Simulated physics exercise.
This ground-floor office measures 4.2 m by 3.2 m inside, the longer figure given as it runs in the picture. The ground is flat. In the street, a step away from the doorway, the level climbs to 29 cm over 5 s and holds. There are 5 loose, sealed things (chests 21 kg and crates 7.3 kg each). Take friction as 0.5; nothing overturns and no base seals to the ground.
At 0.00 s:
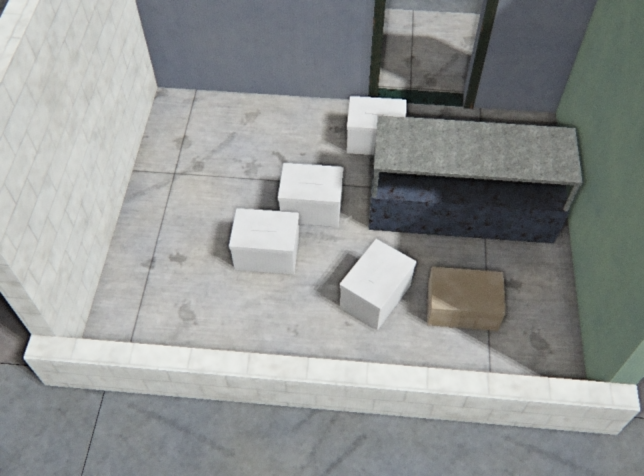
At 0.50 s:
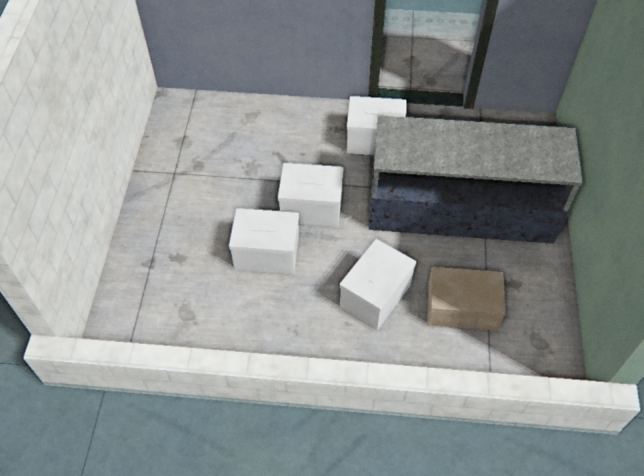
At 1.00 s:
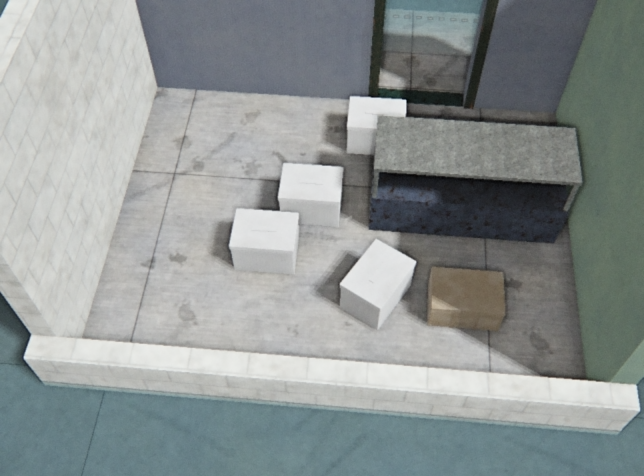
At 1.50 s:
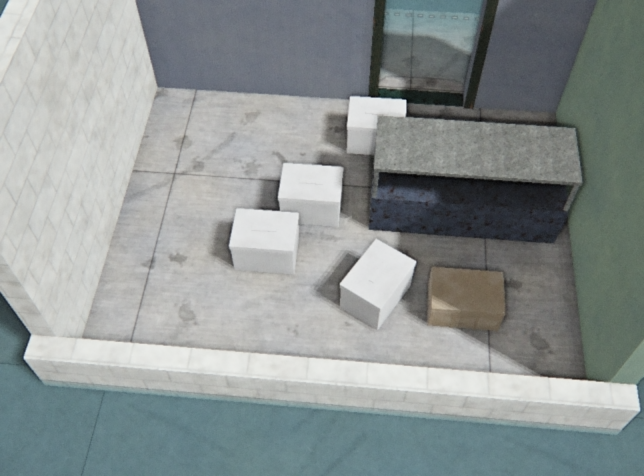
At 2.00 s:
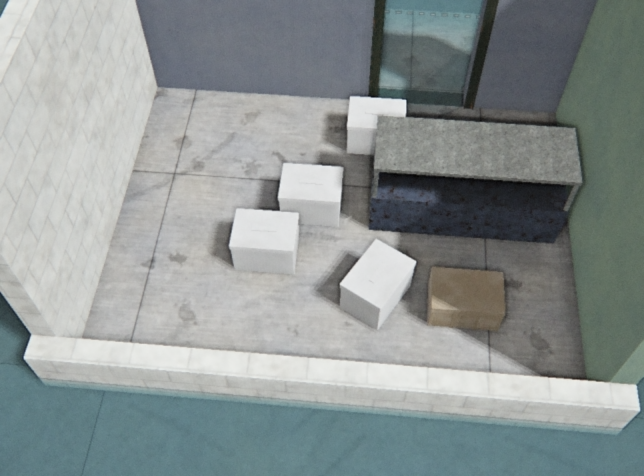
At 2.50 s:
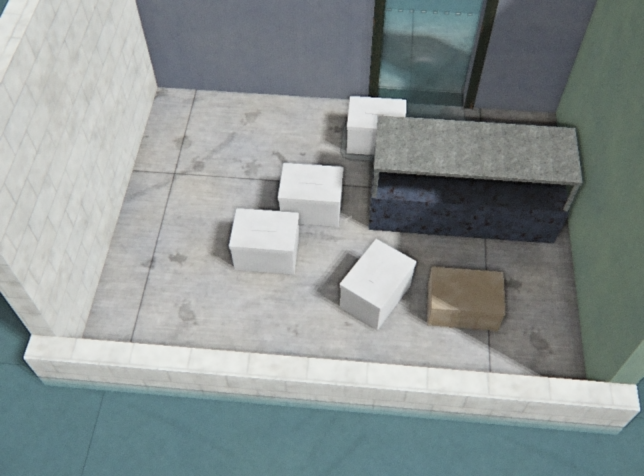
Teal water spread over the grey street outside a walled room and rose slightly against the low front wall and in the back doorway, while the white and brown boxes inside stayed still.
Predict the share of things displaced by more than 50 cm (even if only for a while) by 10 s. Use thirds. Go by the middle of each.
It is under a third.
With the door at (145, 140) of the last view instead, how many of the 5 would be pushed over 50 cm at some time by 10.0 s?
In that case 3 of them.
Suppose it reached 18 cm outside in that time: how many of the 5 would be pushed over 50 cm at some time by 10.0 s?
In that case 1 of them.
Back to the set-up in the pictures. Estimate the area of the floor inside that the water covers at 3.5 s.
About 2.0 m2.
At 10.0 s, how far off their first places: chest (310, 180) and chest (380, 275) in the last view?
In that order: 20 cm, 5 cm.
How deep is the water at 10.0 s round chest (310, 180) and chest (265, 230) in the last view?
Roughly 8 and 4 cm.
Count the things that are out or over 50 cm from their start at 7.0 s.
1 of them.
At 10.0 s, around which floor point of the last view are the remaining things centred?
At about (312, 243).
After 3.5 s 0 of 5 are over 50 cm from their spots; 0 afloat.
After 4.5 s 0 of 5 are over 50 cm from their spots; 0 afloat.
After 7.0 s 1 of 5 are over 50 cm from their spots; 0 afloat.
After 10.0 s 1 of 5 are over 50 cm from their spots, and 1 have been at some point; 1 afloat.
